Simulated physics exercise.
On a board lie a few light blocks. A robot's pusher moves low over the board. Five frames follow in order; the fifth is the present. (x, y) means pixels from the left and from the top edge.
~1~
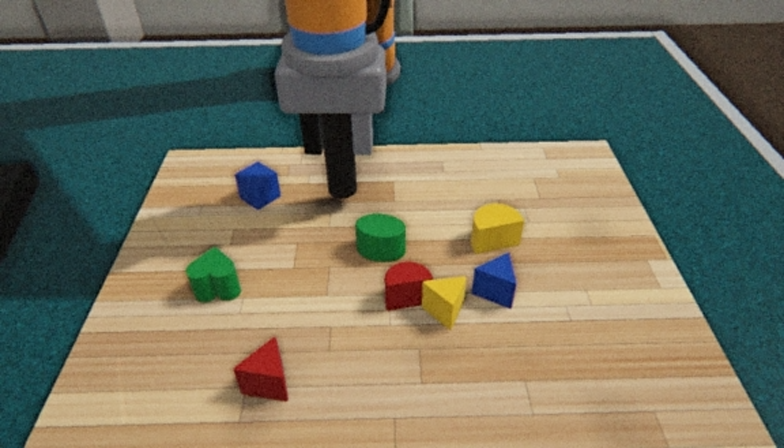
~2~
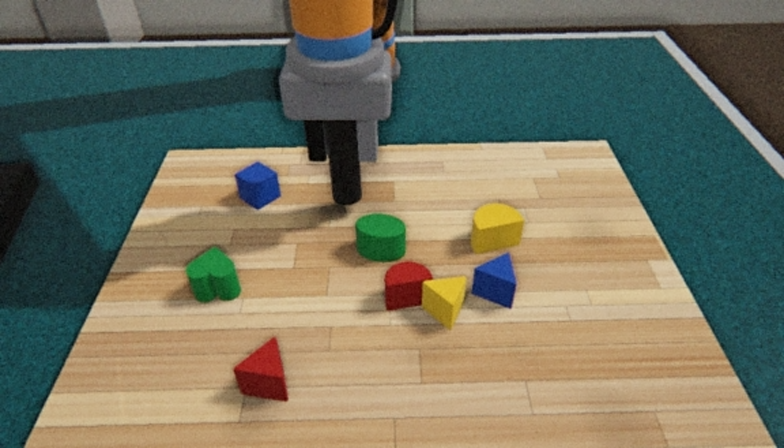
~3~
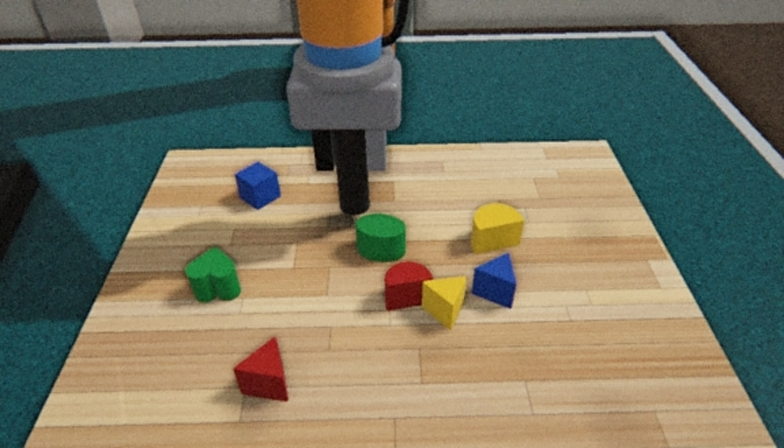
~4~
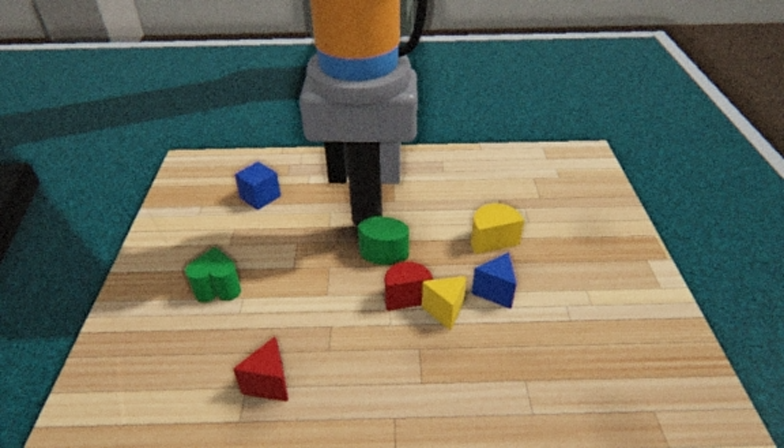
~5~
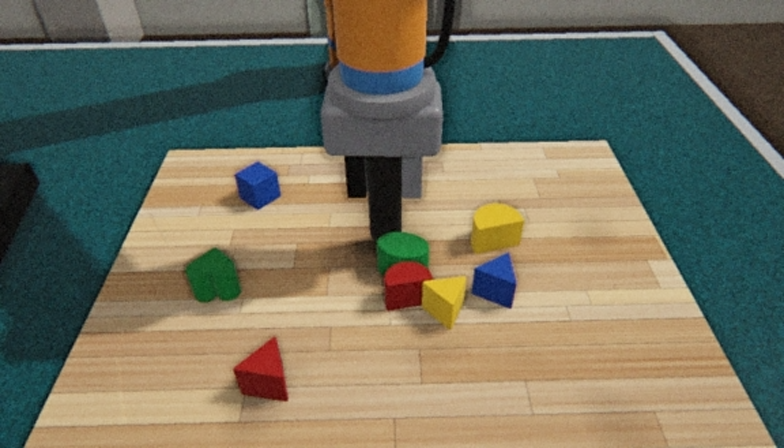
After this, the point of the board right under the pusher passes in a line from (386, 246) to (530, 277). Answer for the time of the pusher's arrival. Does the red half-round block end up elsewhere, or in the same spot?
The push reaches it.
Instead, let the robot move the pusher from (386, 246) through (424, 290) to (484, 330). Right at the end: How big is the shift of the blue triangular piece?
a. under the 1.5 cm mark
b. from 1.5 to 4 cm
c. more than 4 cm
The correct letter is a.
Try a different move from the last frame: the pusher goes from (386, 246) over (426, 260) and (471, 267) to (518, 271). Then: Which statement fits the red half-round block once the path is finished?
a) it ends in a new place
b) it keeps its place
The one that fits is a, it ends in a new place.
On the path given first. One third of the way, pusher at (433, 243); green elliptical block at (431, 258), turned 50° clockwise; red half-round block at (408, 281), turned 25° clockwise; yellow triangular piece at (449, 293), turned 35° anticlockwise.
Two thirds of the way, pusher at (483, 253); green elliptical block at (432, 259), turned 50° clockwise; red half-round block at (408, 281), turned 25° clockwise; yellow triangular piece at (449, 293), turned 35° anticlockwise; yellow half-round block at (502, 214), turned 20° anticlockwise.
At the end, pusher at (533, 264); green elliptical block at (432, 259), turned 50° clockwise; red half-round block at (408, 281), turned 25° clockwise; yellow triangular piece at (449, 293), turned 35° anticlockwise; yellow half-round block at (505, 214), turned 35° anticlockwise; blue triangular piece at (509, 269), turned 45° clockwise.
